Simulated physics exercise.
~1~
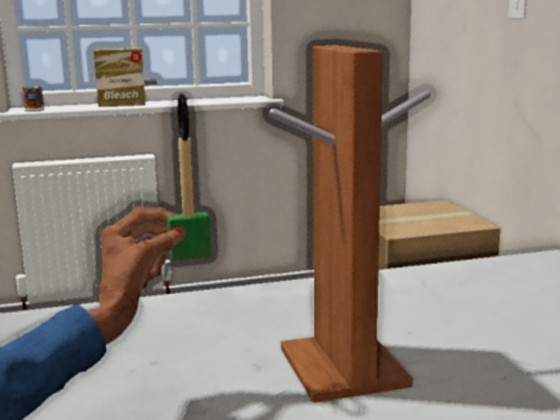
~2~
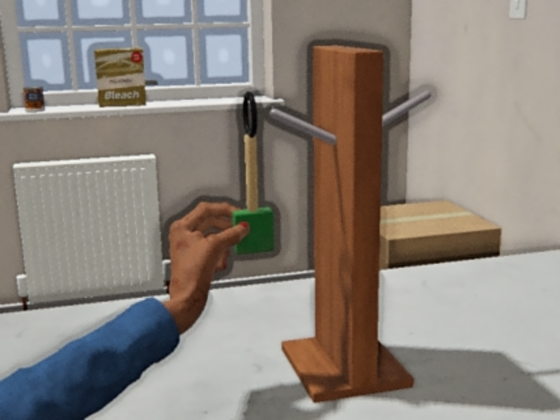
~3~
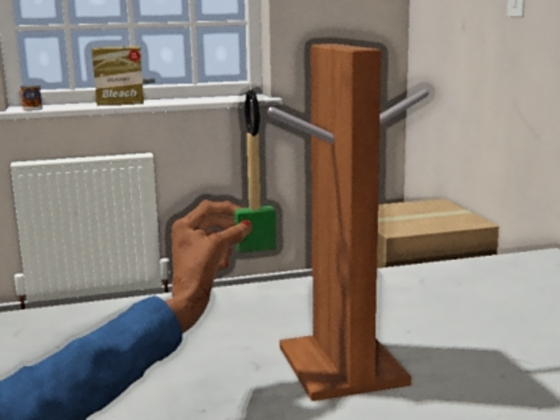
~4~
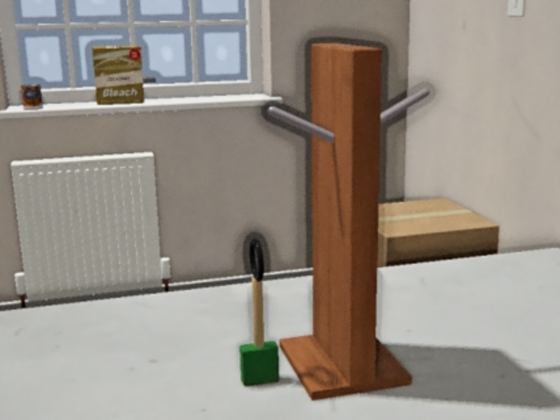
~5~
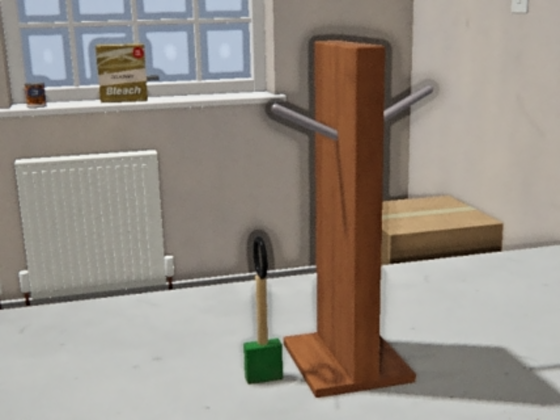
A hand in a blue sleeve reaches in from the left, holding a green brush with a wooden handle and a black ring at its top. The view looks across a pale tabletop in a room with a window, a white radiator and a cardboard box, and a brown wooden stand with two grey pegs stands right of centre. The hand carries the brush rightward until its ring is by the tip of the left peg, and it pauses there. The hand then lets go and withdraws. The brush drops off and ends upright on the table beside the stand, its green block down.
